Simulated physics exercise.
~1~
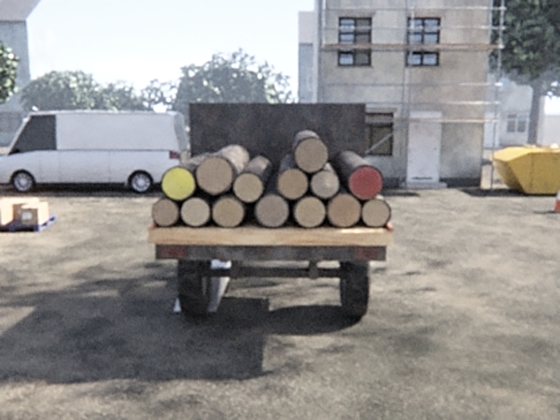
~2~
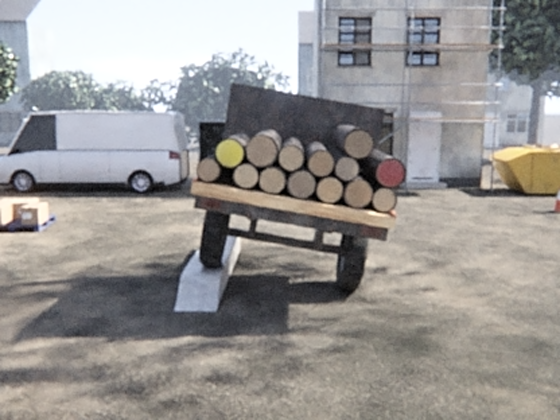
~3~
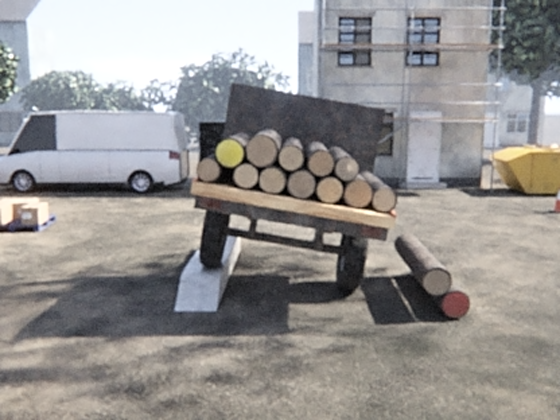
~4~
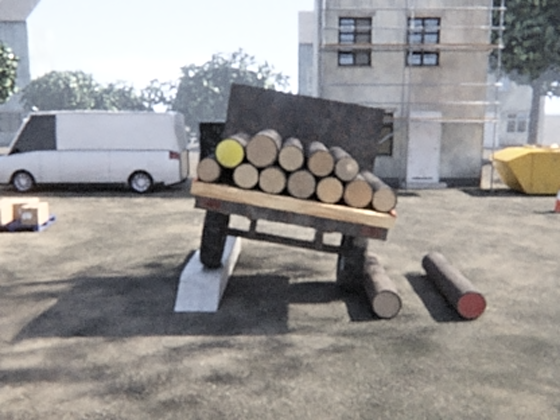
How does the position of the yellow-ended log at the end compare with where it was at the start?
It ends up farther right and higher than at the start, still on the raised left side of the tilted load.
